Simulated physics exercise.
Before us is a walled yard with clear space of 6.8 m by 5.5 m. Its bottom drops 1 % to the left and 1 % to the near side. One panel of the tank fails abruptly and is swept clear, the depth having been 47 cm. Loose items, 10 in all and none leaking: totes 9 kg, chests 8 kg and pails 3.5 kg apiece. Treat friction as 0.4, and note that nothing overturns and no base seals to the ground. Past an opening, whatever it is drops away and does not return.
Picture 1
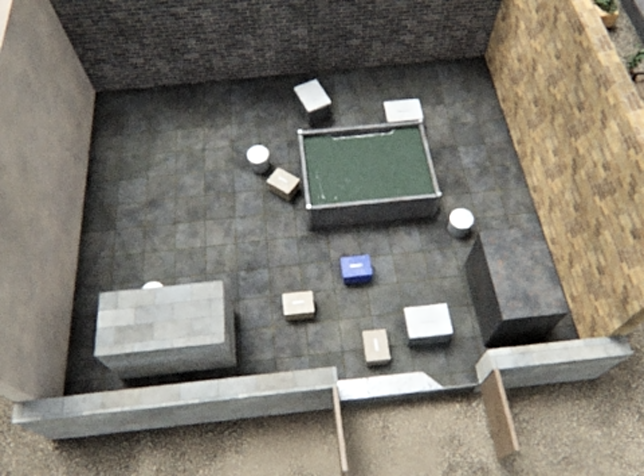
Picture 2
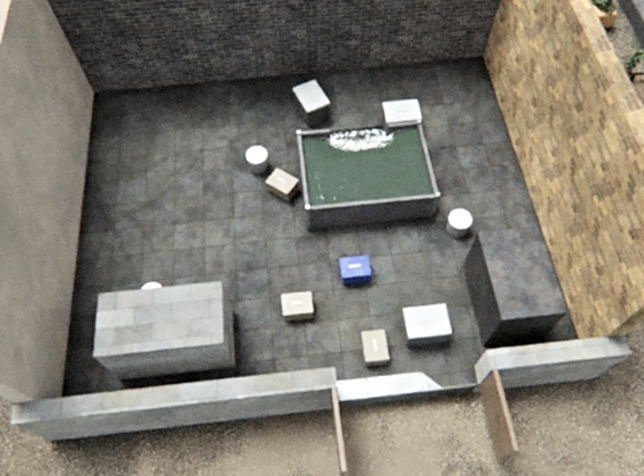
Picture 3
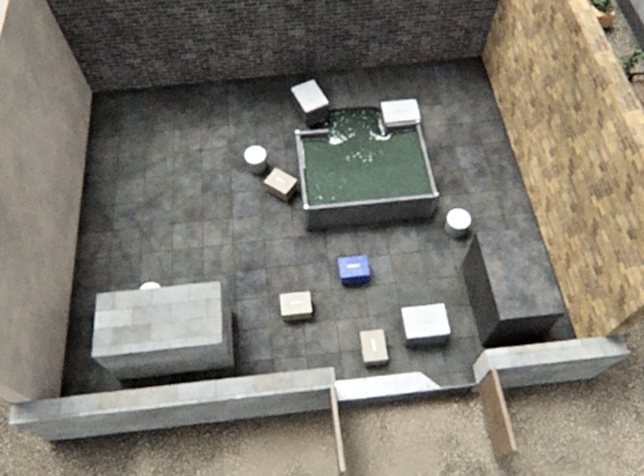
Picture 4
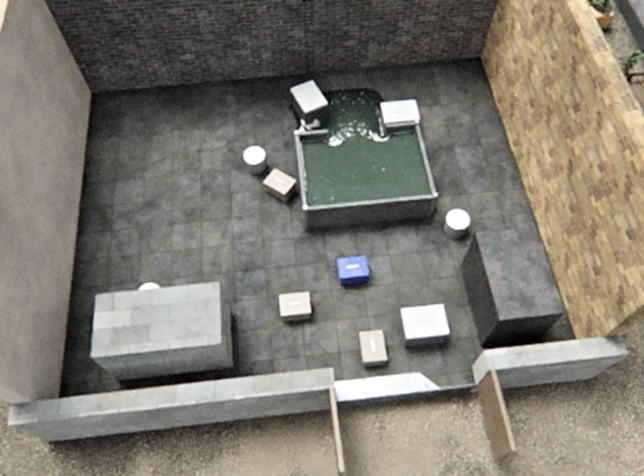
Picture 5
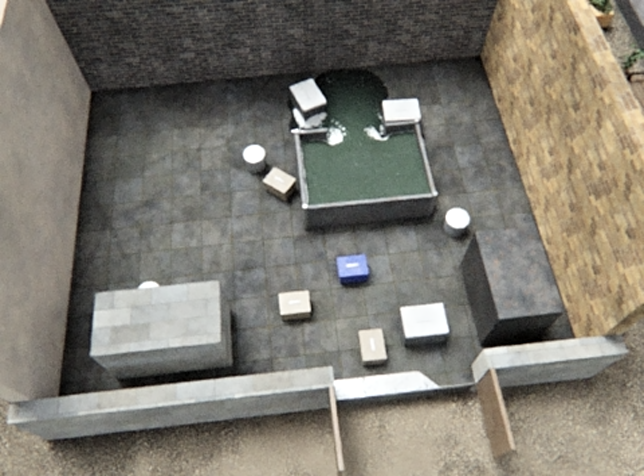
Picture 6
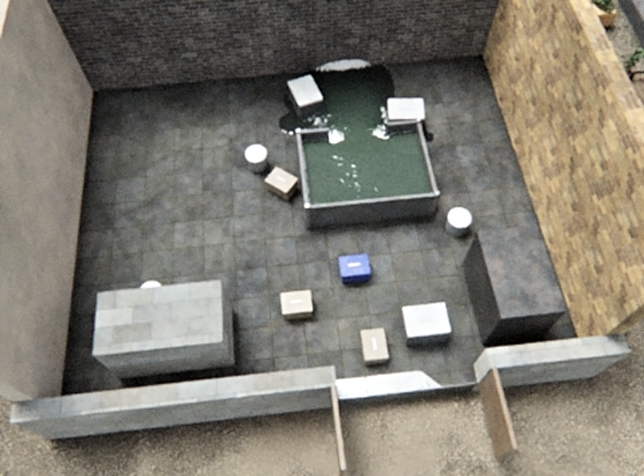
The clip shows a walled yard with a tank of green water, boxes and round pails; water pours through the tank's far side and spreads across the floor toward the back wall, while the blue box stays still.
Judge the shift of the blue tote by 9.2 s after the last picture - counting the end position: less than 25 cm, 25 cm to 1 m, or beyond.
The blue tote remains almost where it was.
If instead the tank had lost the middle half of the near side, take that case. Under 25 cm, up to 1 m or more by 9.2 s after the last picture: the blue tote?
With that failure, the blue tote lands a long way off.
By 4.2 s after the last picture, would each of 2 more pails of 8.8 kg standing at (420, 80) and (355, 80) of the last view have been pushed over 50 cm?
Taking them in order, they end up greater and greater.
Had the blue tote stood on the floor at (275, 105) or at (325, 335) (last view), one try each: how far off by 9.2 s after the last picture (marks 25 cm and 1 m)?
In that order: It travels far; it holds its place.
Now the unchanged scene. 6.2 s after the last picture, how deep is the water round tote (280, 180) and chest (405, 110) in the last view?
Close to 0 and 3 centimetres.
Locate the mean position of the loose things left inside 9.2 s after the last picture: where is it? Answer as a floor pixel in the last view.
Centred roughly on (315, 263).
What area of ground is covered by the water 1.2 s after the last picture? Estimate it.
I'd estimate close to 9.5 m2.
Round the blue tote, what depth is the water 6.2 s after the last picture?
Roughly 2 cm at that moment.
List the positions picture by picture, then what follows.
The first frame shows the blue tote at (356, 266) rests on the ground; water covers 2.4 m2; 0 of 10 have shifted.
The second frame shows the blue tote at (355, 266), on the bottom; 2.8 m2 under water; 0 of 10 have shifted.
The third frame shows the blue tote at (354, 266), on the bottom; 3.3 m2 under water; 0 of 10 have shifted.
The fourth frame shows the blue tote at (353, 267), on the bottom; water covers 3.9 m2; 0 of 10 have shifted.
The fifth frame shows the blue tote at (353, 265), on the bottom; water covers 4.6 m2; 0 of 10 have shifted.
The sixth frame shows the blue tote at (355, 265) rests on the ground; water covers 5.1 m2; 2 of 10 have shifted.
Then, 1.2 s after the last picture the blue tote is near (355, 265), 0.0 m from its start, aground; 0 of 10 are out; 0 afloat.
Then, 3.8 s after the last picture the blue tote is near (355, 265), 0.0 m from its start, aground; 0 of 10 are out; 1 afloat.
Then, 6.2 s after the last picture the blue tote is near (355, 265), 0.0 m from its start, aground; 0 of 10 are out; 1 afloat.
Then, 9.2 s after the last picture the blue tote is near (355, 265), 0.0 m from its start, aground; 0 of 10 are out; 1 afloat.
